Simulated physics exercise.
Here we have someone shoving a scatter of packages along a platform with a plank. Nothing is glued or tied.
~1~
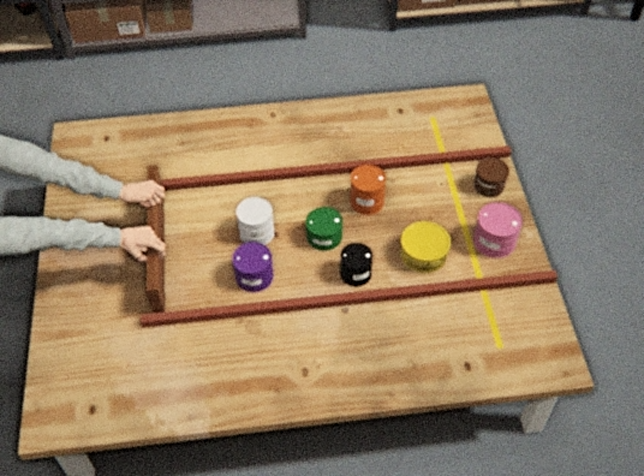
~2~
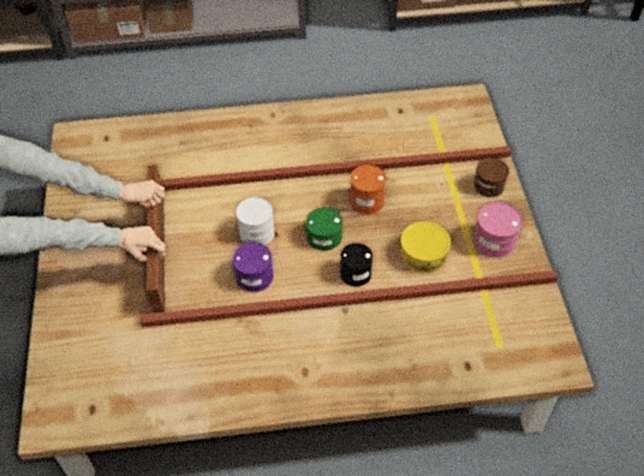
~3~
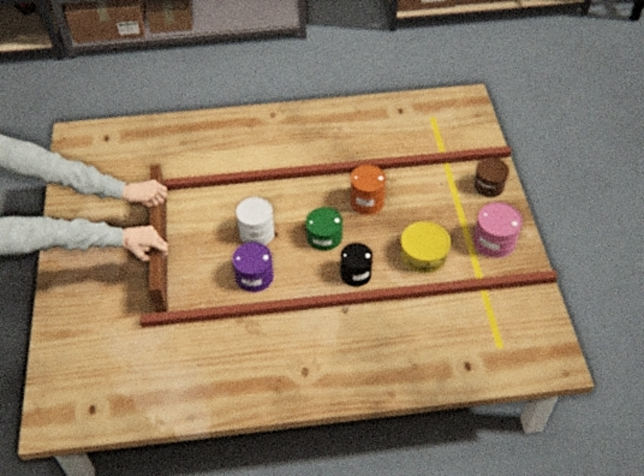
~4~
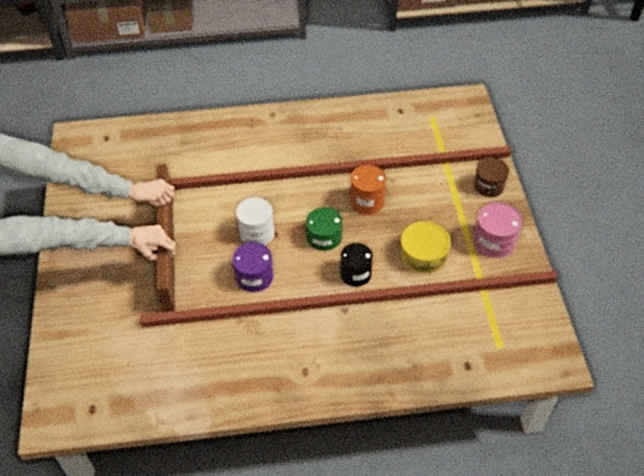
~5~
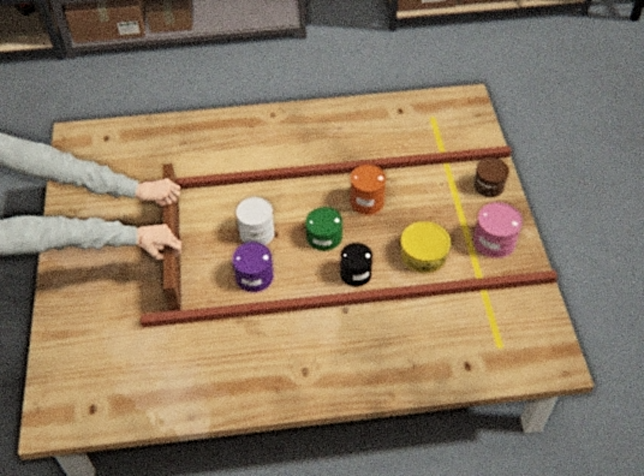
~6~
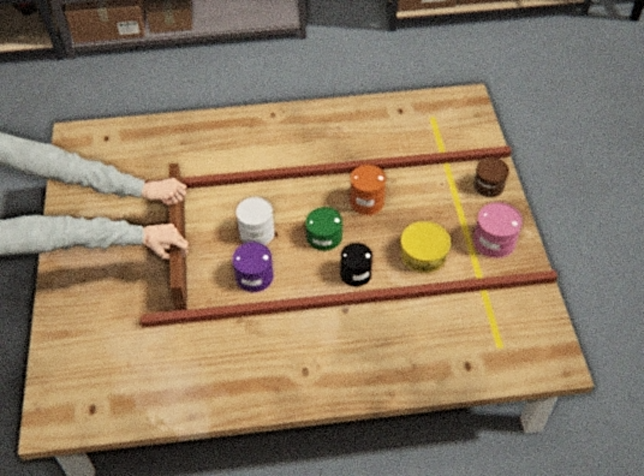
On a wooden tabletop, two hands slide a plank slightly rightward between rails toward colourful containers, which all stay still.
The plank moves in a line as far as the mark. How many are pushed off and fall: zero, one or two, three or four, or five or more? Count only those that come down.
The number that fall off is one or two.
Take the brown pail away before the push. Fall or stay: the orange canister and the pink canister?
The orange canister holds on, the pink canister goes over.
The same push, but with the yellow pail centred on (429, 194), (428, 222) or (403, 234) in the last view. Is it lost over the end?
In turn it stays on; survives; holds on.
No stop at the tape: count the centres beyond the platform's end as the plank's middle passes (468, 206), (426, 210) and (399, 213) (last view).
The counts: 2, 1 and 0.
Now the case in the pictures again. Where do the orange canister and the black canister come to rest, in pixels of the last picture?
First (470, 170), then (519, 257).
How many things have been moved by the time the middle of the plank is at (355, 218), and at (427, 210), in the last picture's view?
The counts are 6 and 7.
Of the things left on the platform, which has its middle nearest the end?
Foremost is the yellow pail.
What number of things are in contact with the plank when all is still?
It touches 3.
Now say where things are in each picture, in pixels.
Brown pail (491, 178); pink canister (497, 230); yellow pail (425, 248); plank (156, 238); tape (463, 220), in the first picture.
Pink canister (497, 230); orange canister (368, 190), in the second picture.
Yellow pail (425, 248); white canister (256, 222), in the third picture.
Brown pail (491, 178); black canister (356, 265), in the fourth picture.
Pink canister (497, 230); purple canister (253, 267), in the fifth picture.
Brown pail (491, 178); pink canister (497, 230); yellow pail (425, 248); plank (178, 236); tape (463, 220), in the sixth picture.
Soon after, none off yet; brown pail at rest near (491, 178); pink canister at rest near (497, 230); yellow pail at rest near (425, 248).
At rest, the number that fall off is one or two; fallen, pink canister.
